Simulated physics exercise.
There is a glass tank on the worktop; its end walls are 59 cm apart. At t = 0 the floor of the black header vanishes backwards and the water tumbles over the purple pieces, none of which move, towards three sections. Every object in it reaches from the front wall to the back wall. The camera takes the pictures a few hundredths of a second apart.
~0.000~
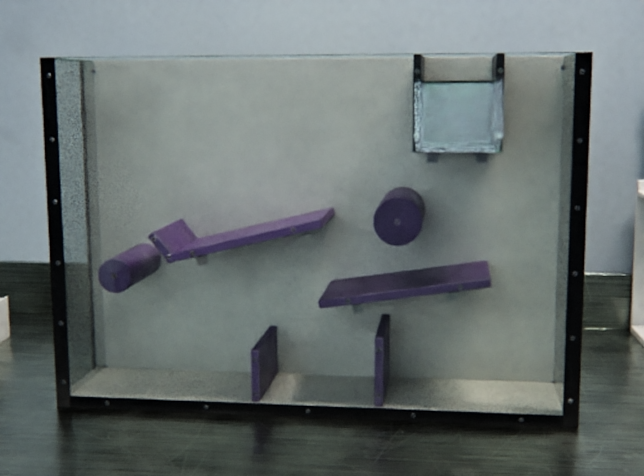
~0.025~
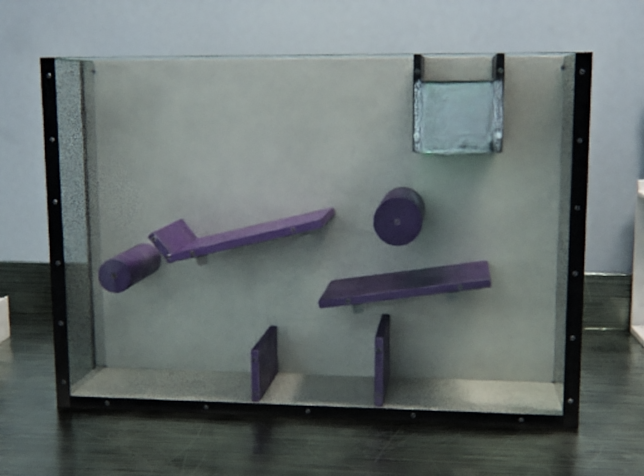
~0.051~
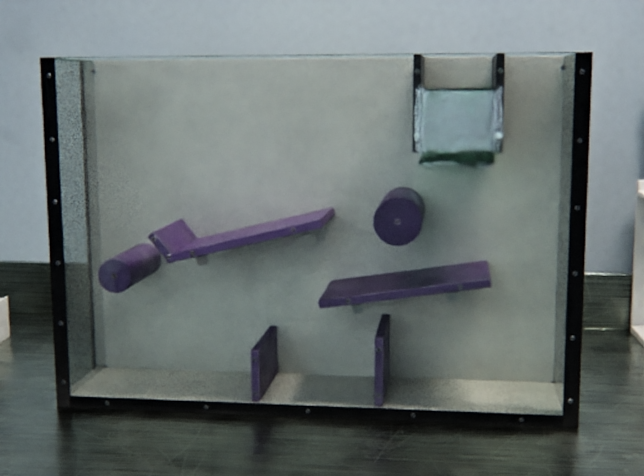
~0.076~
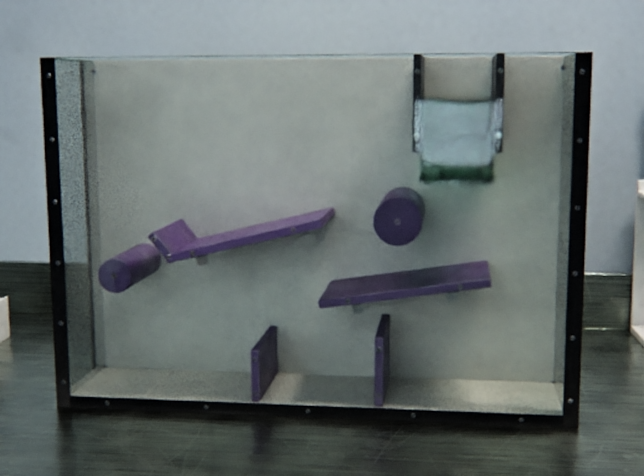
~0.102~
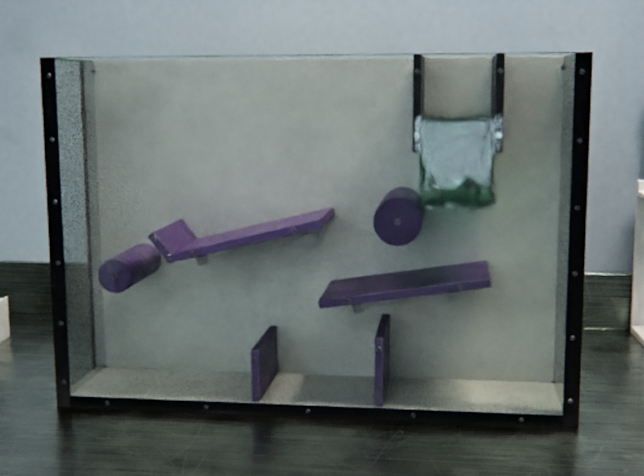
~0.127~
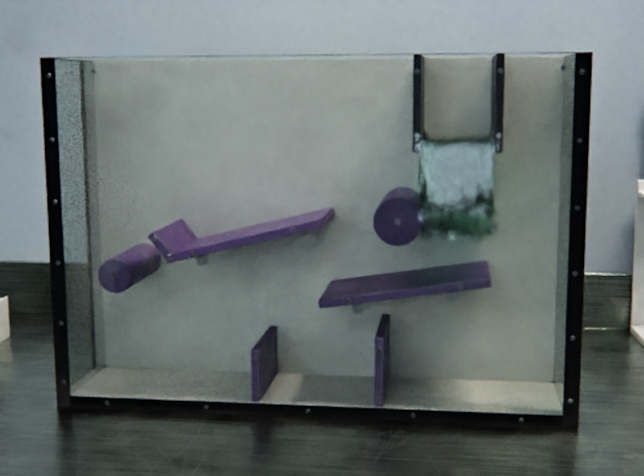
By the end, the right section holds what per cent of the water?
Around 40 out of 100.
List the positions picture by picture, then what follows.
The lowest water is at (432, 146); its top is at (473, 82); the piece under the header is centred near (397, 222); divider tops at (255, 352) and (379, 340), in the first frame.
The lowest water is at (459, 153); its top is at (459, 83), in the second frame.
The lowest water is at (471, 166); its top is at (424, 89), in the third frame.
The lowest water is at (474, 185); its top is at (480, 102); below the header it spans (421, 164) to (494, 158), in the fourth frame.
The lowest water is at (441, 208); its top is at (439, 120); below the header it spans (421, 176) to (493, 185), in the fifth frame.
The lowest water is at (475, 238); its top is at (491, 142); below the header it spans (421, 195) to (493, 210), in the sixth frame.
After 0.23 s 96 per cent has yet to come down; below, left 0, middle 0, right 4.
After 0.38 s 35 per cent has yet to come down; below, left 29, middle 2, right 34.
After 0.74 s 8 per cent has yet to come down; below, left 39, middle 11, right 42.
In the end the left section holds 40, the middle 18 and the right 42 per cent.
